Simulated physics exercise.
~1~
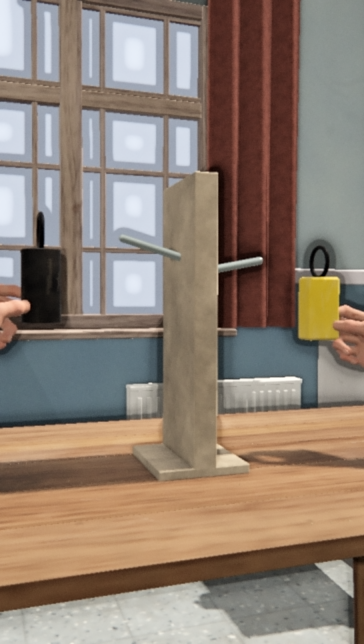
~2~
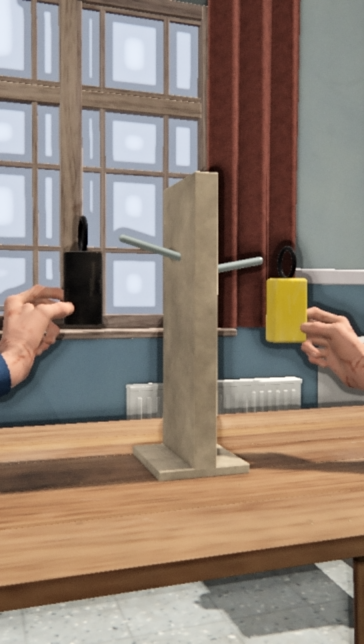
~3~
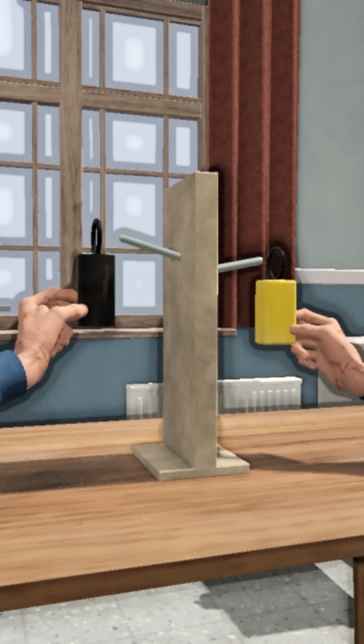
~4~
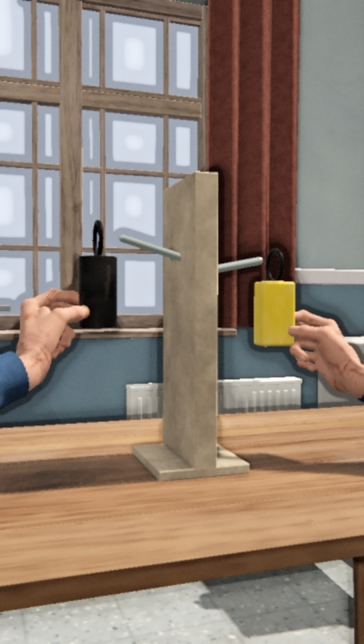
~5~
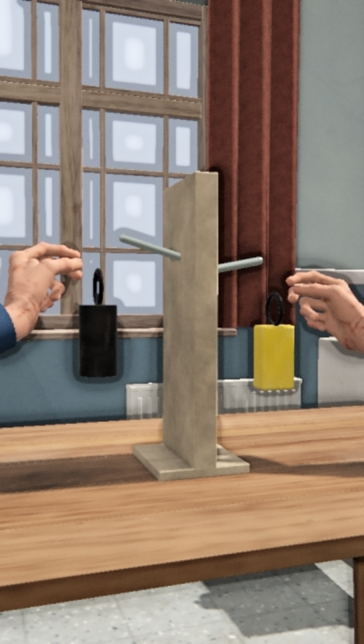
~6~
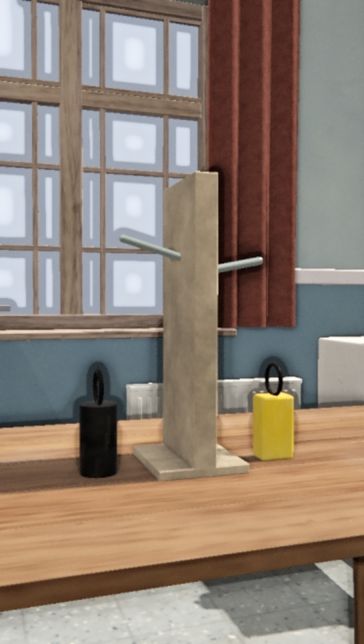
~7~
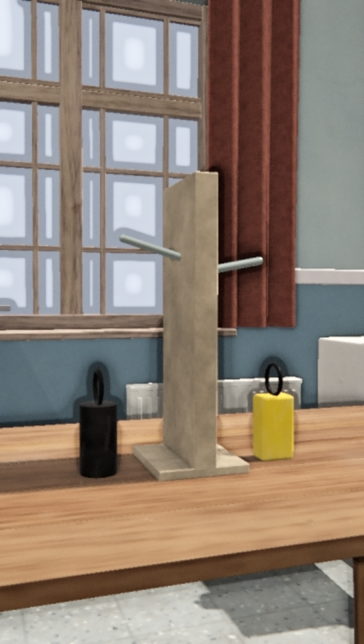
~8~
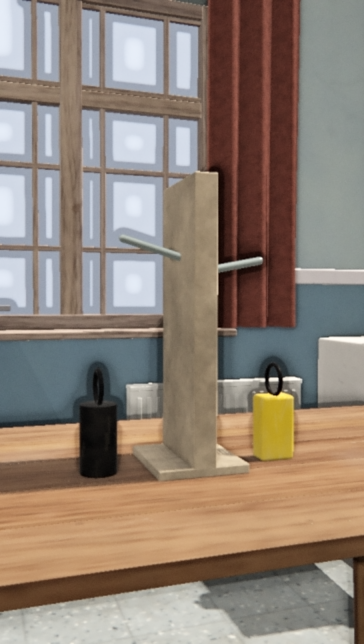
In a room with a window and red curtain, two hands bring a black lantern and a yellow pouch inward toward the pegs of a stand on a wooden table, then let go and withdraw; both objects drop and end upright on the tabletop, either side of the stand.
